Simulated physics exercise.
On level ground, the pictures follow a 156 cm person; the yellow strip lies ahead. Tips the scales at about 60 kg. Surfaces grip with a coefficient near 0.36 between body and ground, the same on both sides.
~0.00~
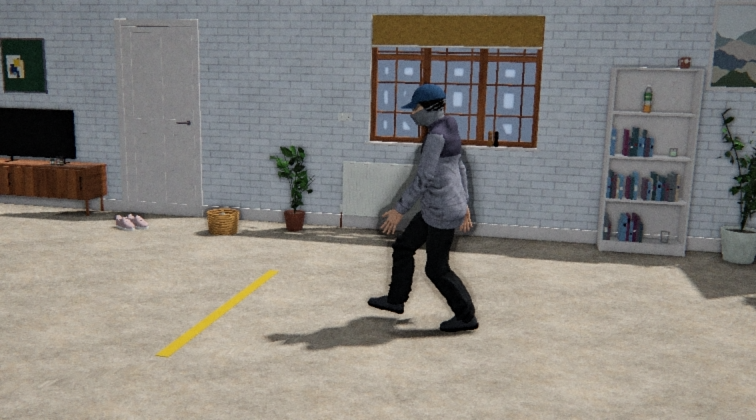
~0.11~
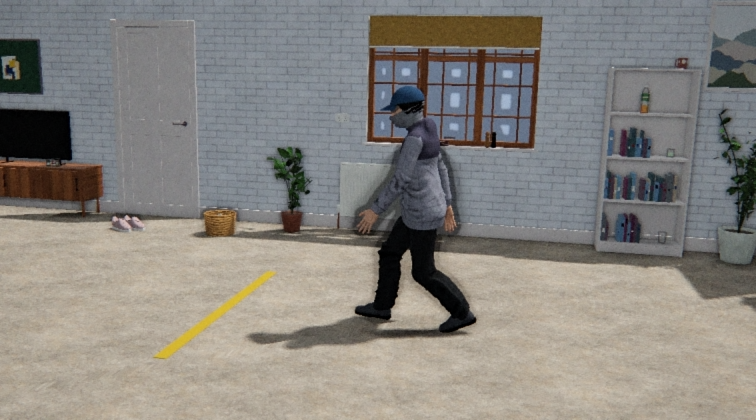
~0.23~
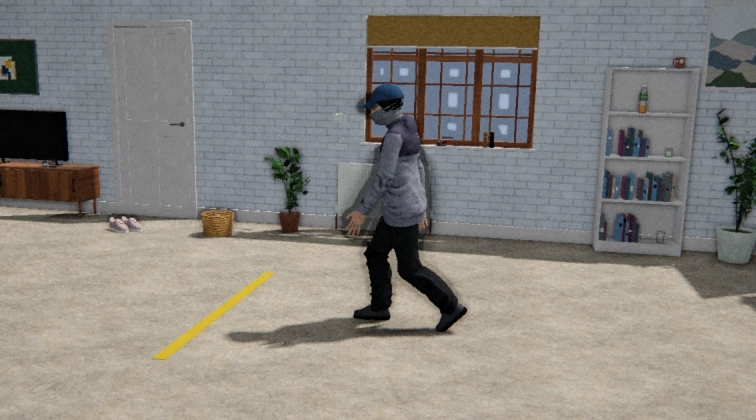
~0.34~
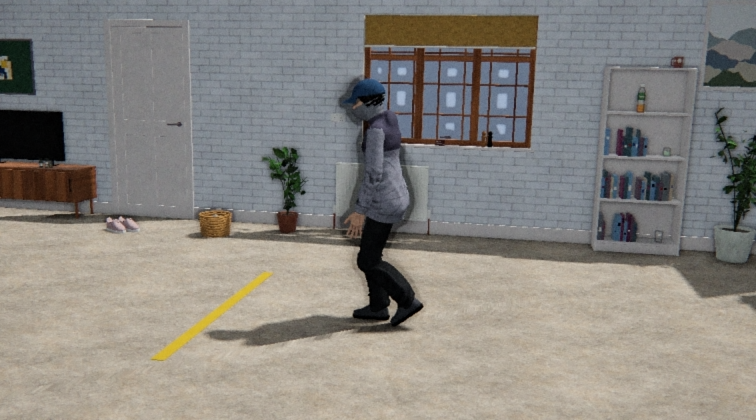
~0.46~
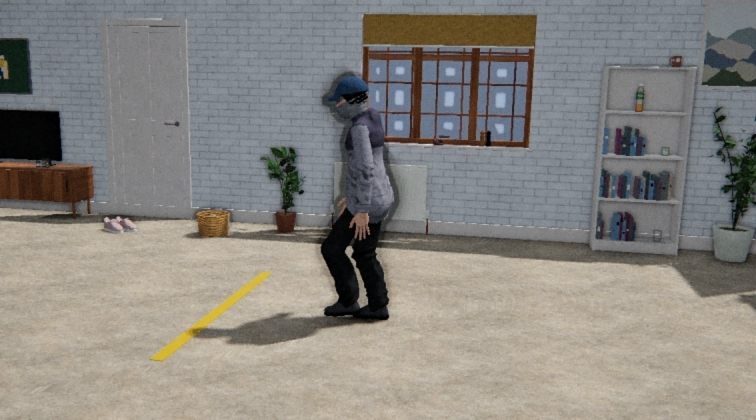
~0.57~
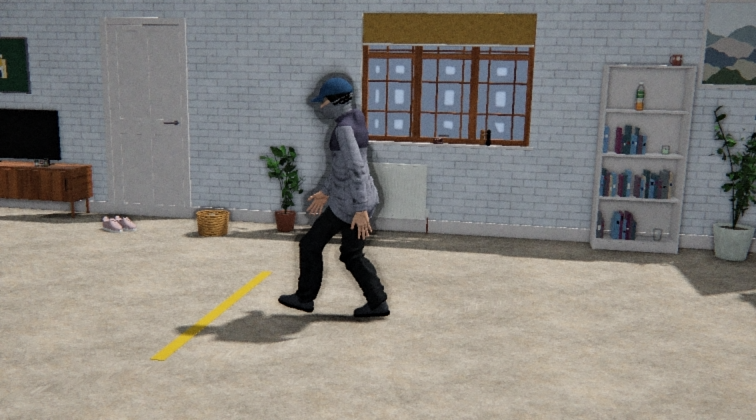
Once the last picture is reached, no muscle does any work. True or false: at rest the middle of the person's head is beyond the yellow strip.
True.
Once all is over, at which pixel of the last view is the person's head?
Roughly at (161, 305).
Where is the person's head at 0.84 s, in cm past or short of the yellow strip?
Short of it, by close to 50 cm.
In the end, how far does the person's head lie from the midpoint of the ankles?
Roughly 90 cm.
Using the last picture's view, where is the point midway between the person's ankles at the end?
Close to pixel (304, 315).
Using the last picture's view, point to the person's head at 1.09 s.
Roughly at pixel (224, 232).
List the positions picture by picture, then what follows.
Person's head (435, 114), person's chest (442, 155), yellow strip (206, 320), in the first frame.
Person's head (414, 116), person's chest (421, 157); 12 cm covered, in the second frame.
Person's head (394, 113), person's chest (401, 154); 24 cm covered, in the third frame.
Person's head (375, 108), person's chest (383, 149); 35 cm covered, in the fourth frame.
Person's head (359, 106), person's chest (366, 147); 45 cm covered, in the fifth frame.
Person's head (343, 107), person's chest (350, 148), yellow strip (201, 322); 56 cm covered, in the sixth frame.
After 0.84 s the person's head is 52 cm short of the yellow strip, near (298, 156) in the last picture's view; the person's chest 58 cm short of the yellow strip.
After 1.09 s the person's head is 5 cm short of the yellow strip, near (224, 232) in the last picture's view.
After 1.39 s the person's head is 22 cm past the yellow strip, near (174, 294) in the last picture's view; the person's chest 0 cm short of the yellow strip.
Final state at 2.4 s, person's hips stop short of the yellow strip; person's head crosses the yellow strip.
